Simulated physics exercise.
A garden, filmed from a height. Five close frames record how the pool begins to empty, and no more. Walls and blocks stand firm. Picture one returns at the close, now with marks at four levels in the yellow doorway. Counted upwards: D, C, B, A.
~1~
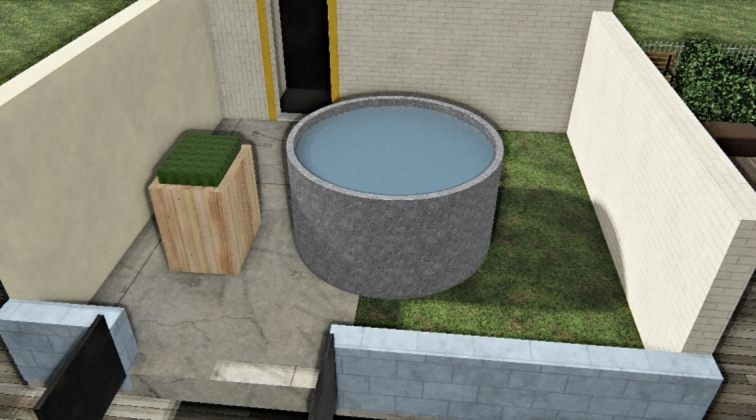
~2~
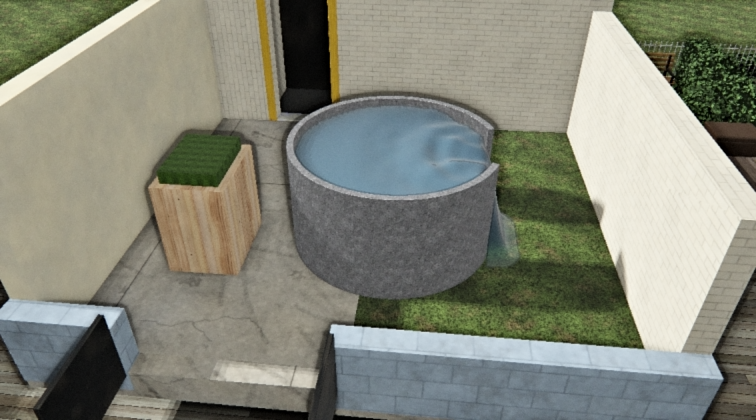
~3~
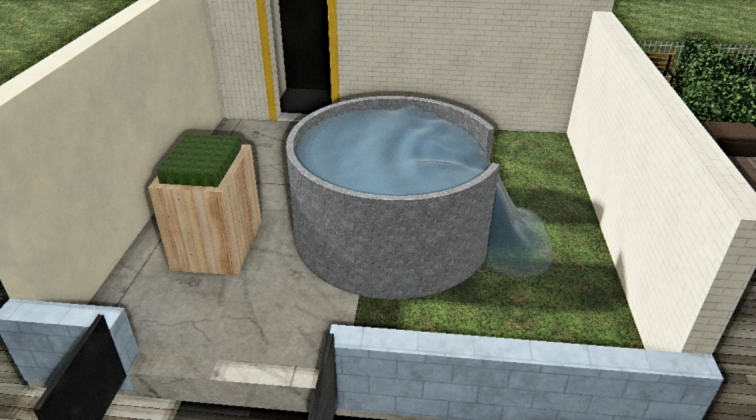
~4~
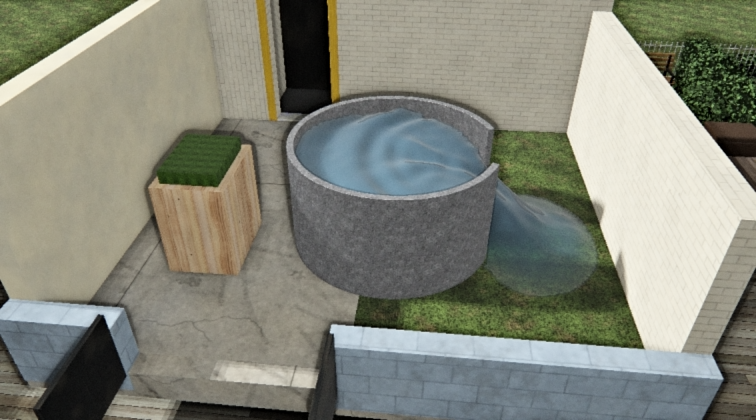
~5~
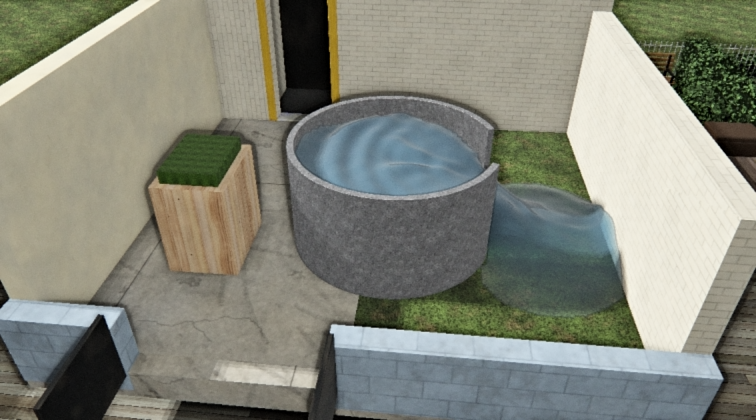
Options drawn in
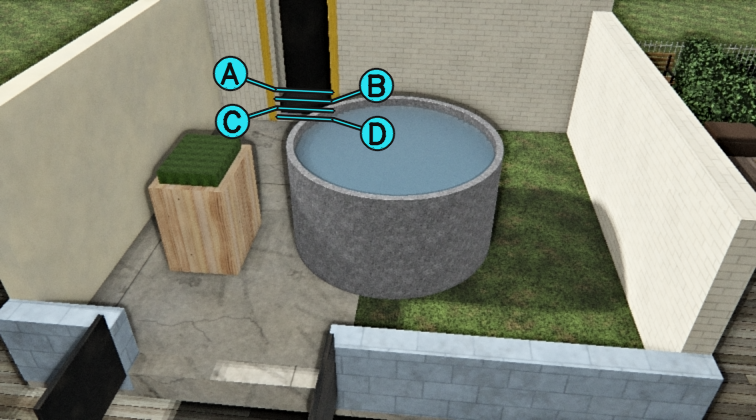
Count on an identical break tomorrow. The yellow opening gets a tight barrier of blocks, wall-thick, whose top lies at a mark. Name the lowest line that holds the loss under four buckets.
C is the one.
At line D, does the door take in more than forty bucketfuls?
No, it does not.
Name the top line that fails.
That would be D.
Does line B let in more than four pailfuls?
No, that is safe.
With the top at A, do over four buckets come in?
No, that is safe.
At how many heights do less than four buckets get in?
Three of them.
In cyan, A at (303, 91); B at (304, 100); C at (304, 109); D at (305, 118); from the bottom up D, C, B, A.
With A, nothing gets over.
With B, nothing gets over.
With C, a splash gets over, under a bucket.
With D, some 15 bucketfuls get in.
